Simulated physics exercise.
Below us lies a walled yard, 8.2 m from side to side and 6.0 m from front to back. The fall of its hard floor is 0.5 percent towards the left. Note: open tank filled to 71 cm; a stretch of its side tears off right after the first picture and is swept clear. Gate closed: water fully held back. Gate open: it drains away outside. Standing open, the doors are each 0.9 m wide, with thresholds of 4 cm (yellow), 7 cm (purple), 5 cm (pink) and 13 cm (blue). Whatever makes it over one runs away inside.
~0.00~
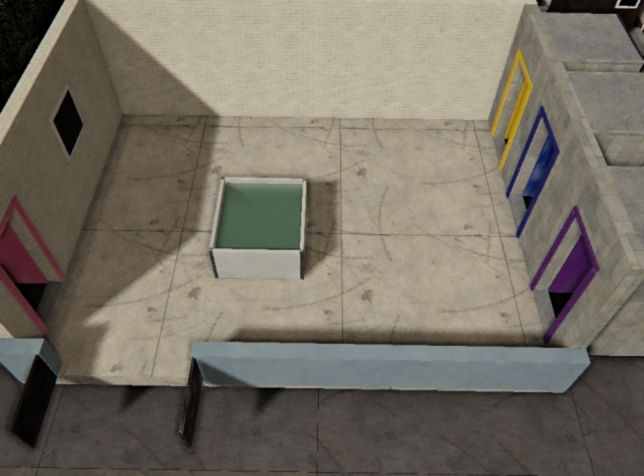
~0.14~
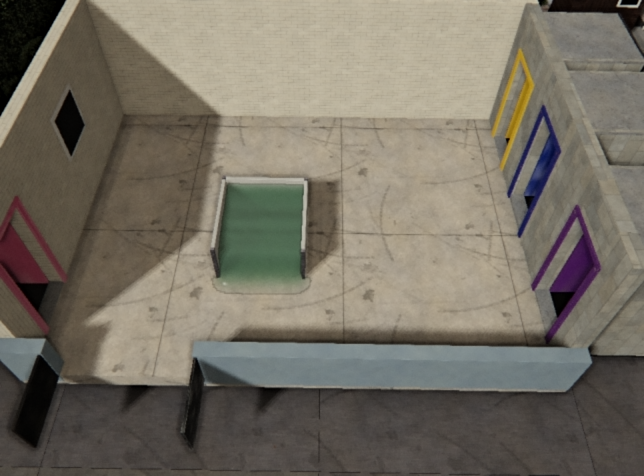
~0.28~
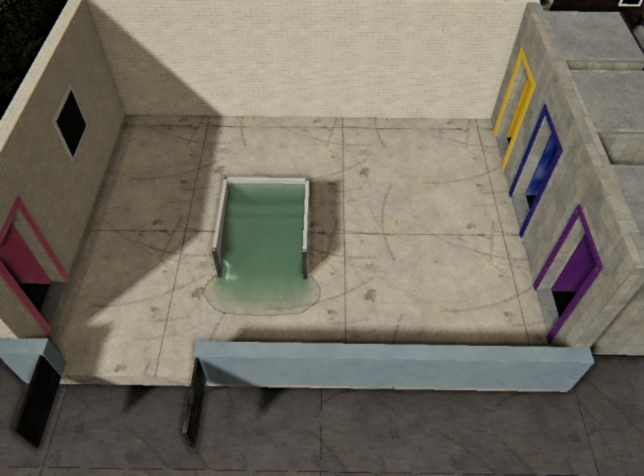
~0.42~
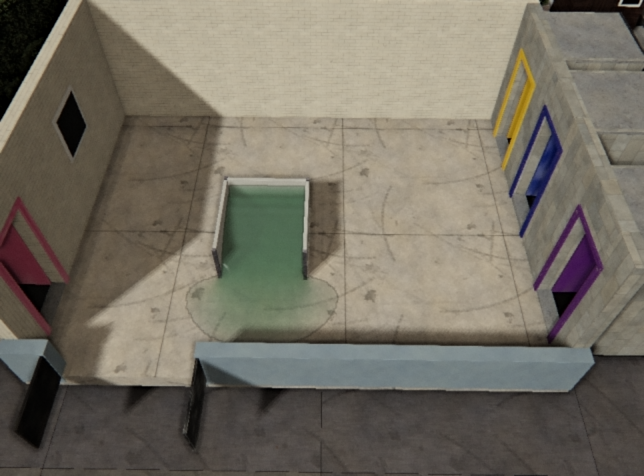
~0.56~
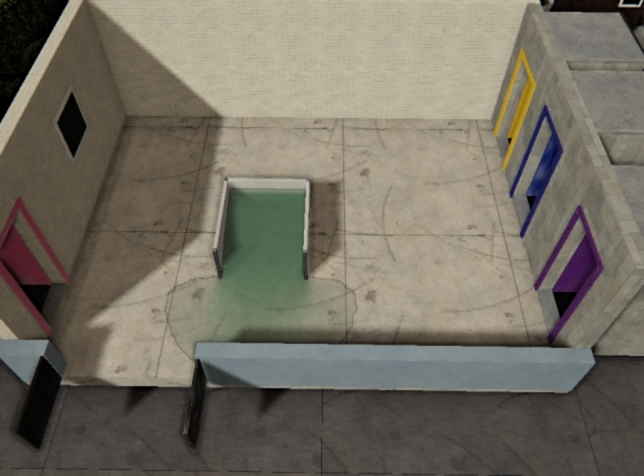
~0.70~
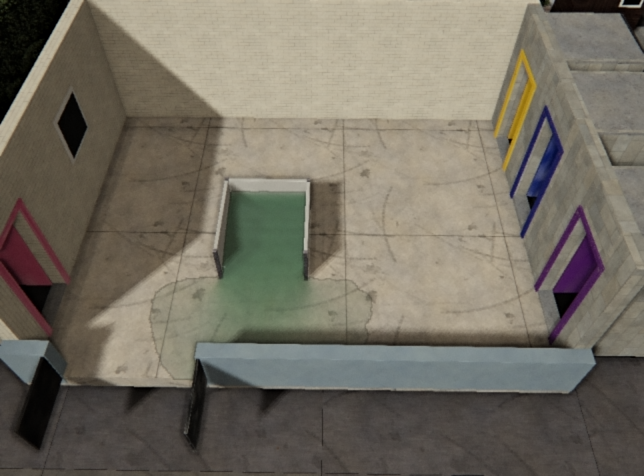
Green water pours from the tank's open front side and spreads across the walled yard's floor.
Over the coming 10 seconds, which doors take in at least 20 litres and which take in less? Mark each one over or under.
Yellow door - under; purple door - over; pink door - over; blue door - under.
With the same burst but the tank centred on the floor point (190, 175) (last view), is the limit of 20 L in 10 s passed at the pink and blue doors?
Lab note: Pink door limit exceeded; blue door limit not exceeded.
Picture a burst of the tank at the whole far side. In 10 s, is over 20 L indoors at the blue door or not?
Against the limit, blue does not exceed it.
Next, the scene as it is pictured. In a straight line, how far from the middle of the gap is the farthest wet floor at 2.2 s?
Roughly 5.0 m.
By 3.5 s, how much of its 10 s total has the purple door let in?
Estimate: Around 50 per cent.
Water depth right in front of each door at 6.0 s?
Depths in centimetres - yellow: 3, purple: 7, pink: 7, blue: 4.
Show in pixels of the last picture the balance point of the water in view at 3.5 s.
At roughly (298, 306).
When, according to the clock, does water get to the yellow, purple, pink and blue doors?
Yellow: 4.5 s; purple: 2.4 s; pink: 2.6 s; blue: 3.4 s.
After 1.4 s water covers 15 % of the floor and is deepest (42 cm) near (255, 365); yellow door not reached, purple door not reached, pink door not reached, blue door not reached.
After 2.2 s water covers 20 % of the floor and is deepest (26 cm) near (243, 365); yellow door not reached, purple door not reached, pink door not reached, blue door not reached.
After 3.5 s water covers 35 % of the floor and is deepest (17 cm) near (538, 369); yellow door not reached, purple door 16 cm at the sill, 32 L in, pink door 12 cm at the sill, 17 L in, blue door 2 cm at the sill, 0 L in.
After 6.0 s water covers 55 % of the floor and is deepest (9 cm) near (486, 123); yellow door 3 cm at the sill, 0 L in, purple door 7 cm at the sill, 63 L in, pink door 7 cm at the sill, 49 L in, blue door 4 cm at the sill, 0 L in.
After 10.0 s water covers 80 % of the floor and is deepest (4 cm) near (444, 156); yellow door 3 cm at the sill, 0 L in, purple door 2 cm at the sill, 64 L in, pink door 3 cm at the sill, 53 L in, blue door 2 cm at the sill, 0 L in.
